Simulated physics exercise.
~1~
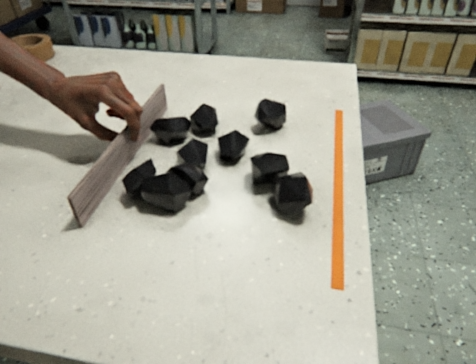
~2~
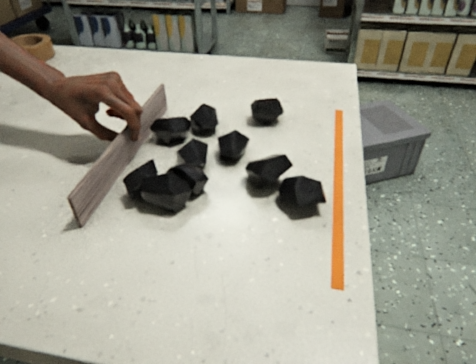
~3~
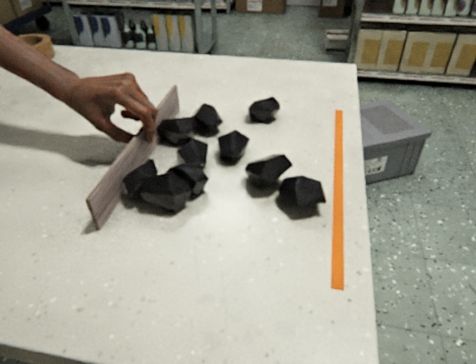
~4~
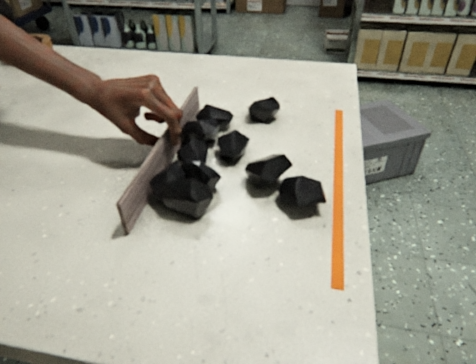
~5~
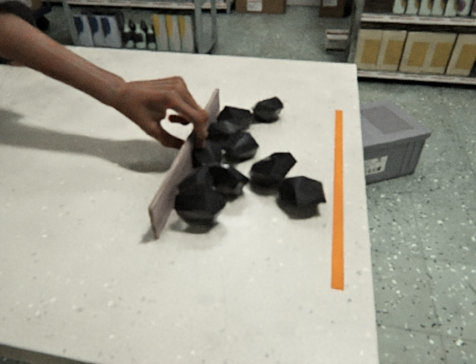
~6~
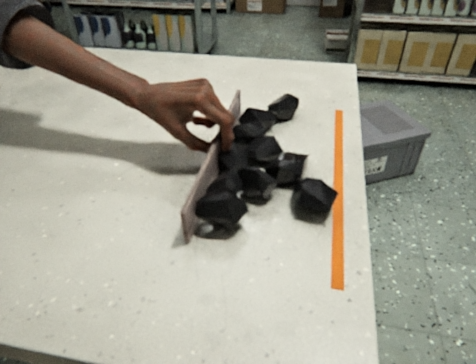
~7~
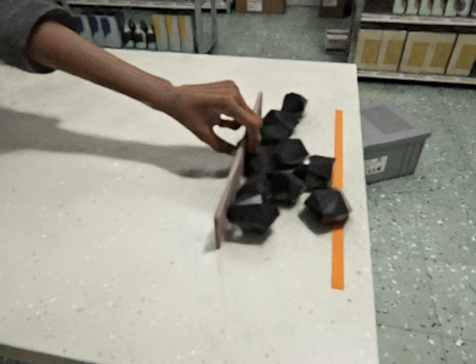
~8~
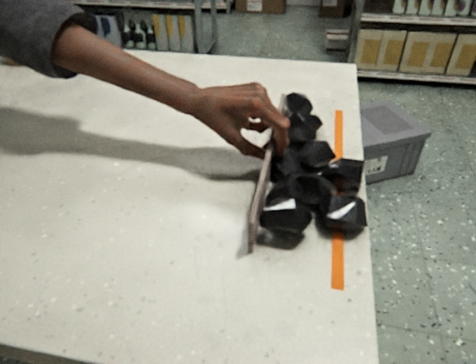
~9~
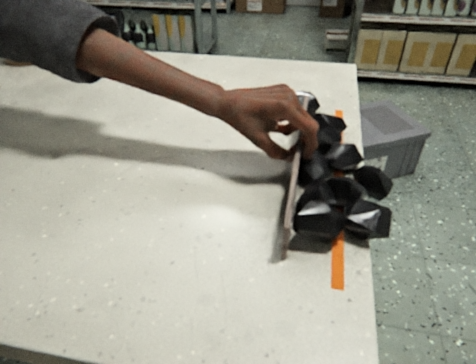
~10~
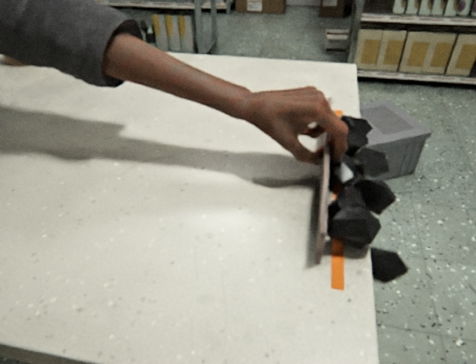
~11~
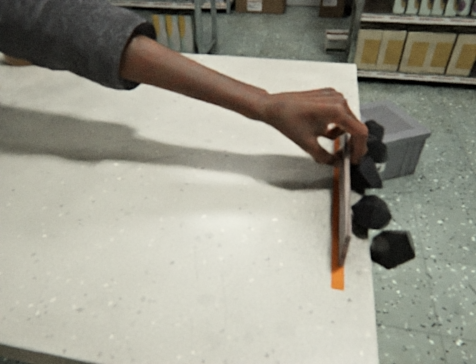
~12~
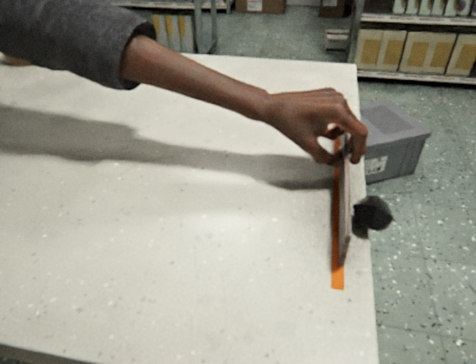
A cluster of black, many-sided lumps sits on a pale speckled table, seen from above at an angle by a still camera. A hand at the left holds an upright strip of wood beside them, and a strip of orange tape lies near the table's right edge, with a grey box and shelves beyond. The hand pushes the wood steadily right, gathering the lumps into a tight heap. The heap crosses the tape, and lumps spill over the edge. The wood stops at the tape, the lumps drop away, and finally one dark clump remains visible at the edge.
